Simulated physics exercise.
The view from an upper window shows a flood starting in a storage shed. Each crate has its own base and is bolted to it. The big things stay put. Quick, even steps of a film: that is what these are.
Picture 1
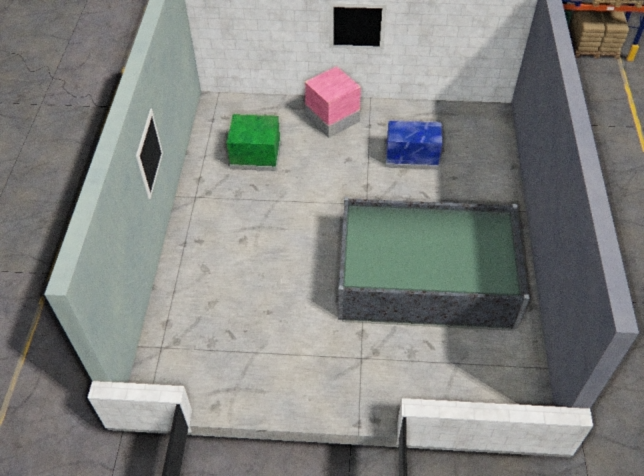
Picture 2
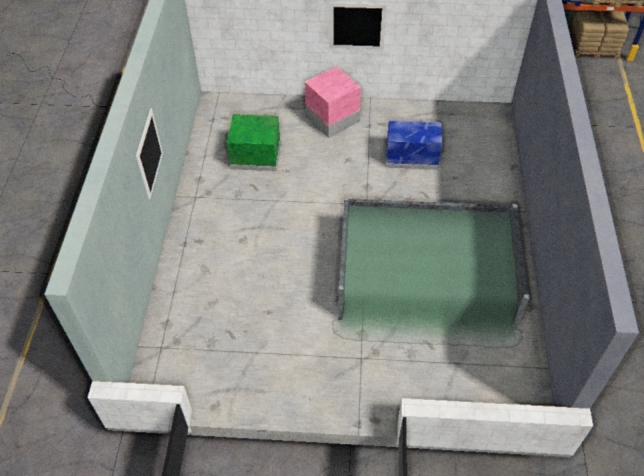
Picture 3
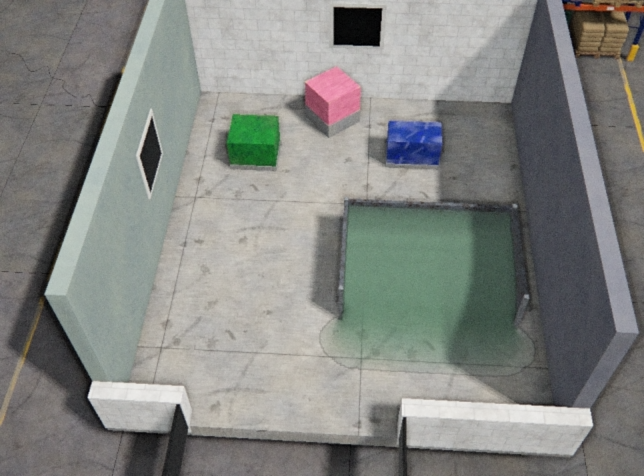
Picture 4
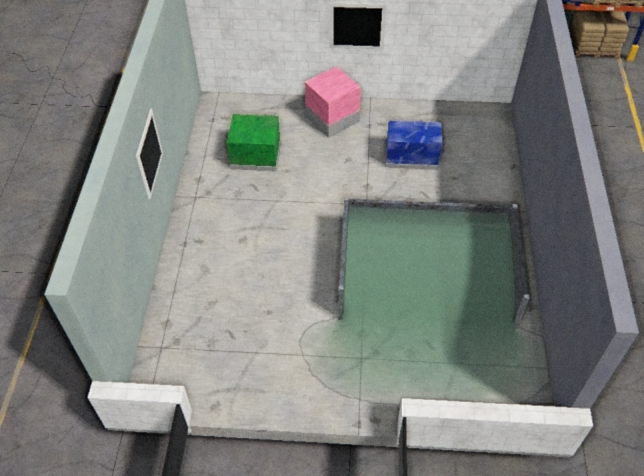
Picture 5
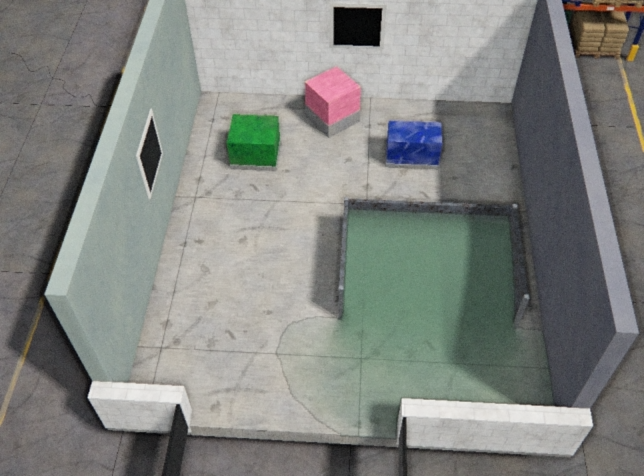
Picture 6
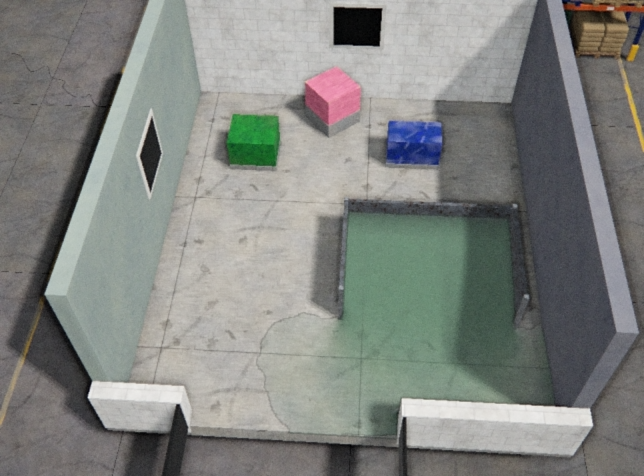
Greenish water pouring from the open front of a tank and spreading left across the floor of a roofless, walled room.
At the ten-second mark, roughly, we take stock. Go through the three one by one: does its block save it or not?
The green crate is saved by its block. The pink crate is saved by its block. The blue crate is saved by its block.
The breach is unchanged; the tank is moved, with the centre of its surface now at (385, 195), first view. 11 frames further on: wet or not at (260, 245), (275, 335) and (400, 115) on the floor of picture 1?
First unwetted; next drenched; last unwetted.
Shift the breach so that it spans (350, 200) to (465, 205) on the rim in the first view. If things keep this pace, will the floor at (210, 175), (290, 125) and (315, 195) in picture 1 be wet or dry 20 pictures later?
Taking the points one after the other, they come out inundated, inundated and inundated.
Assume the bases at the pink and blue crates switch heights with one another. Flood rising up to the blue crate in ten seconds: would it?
The blue crate is not reached.
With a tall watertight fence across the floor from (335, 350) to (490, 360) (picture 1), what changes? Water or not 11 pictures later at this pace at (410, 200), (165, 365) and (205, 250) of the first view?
First unwetted, then inundated, then inundated.
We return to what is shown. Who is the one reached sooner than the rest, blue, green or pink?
It's the crate marked blue here.
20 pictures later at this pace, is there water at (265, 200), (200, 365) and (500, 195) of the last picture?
Status per point, in sequence: Unwetted, then waterlogged, then waterlogged.
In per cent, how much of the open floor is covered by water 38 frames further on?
About 60 per cent.
A moment on, water covers 20 % of the floor; the green crate not reached, the pink crate not reached, the blue crate not reached.
Next, water covers 20 % of the floor; the green crate not reached, the pink crate not reached, the blue crate not reached.
Then, water covers 40 % of the floor; the green crate not reached, the pink crate not reached, the blue crate not reached.
Later, water covers 60 % of the floor; the green crate water round its plinth, the pink crate water round its plinth, the blue crate water round its plinth.
In the end, water covers 95 % of the floor; the green crate stayed above the water, the pink crate stayed above the water, the blue crate stayed above the water.
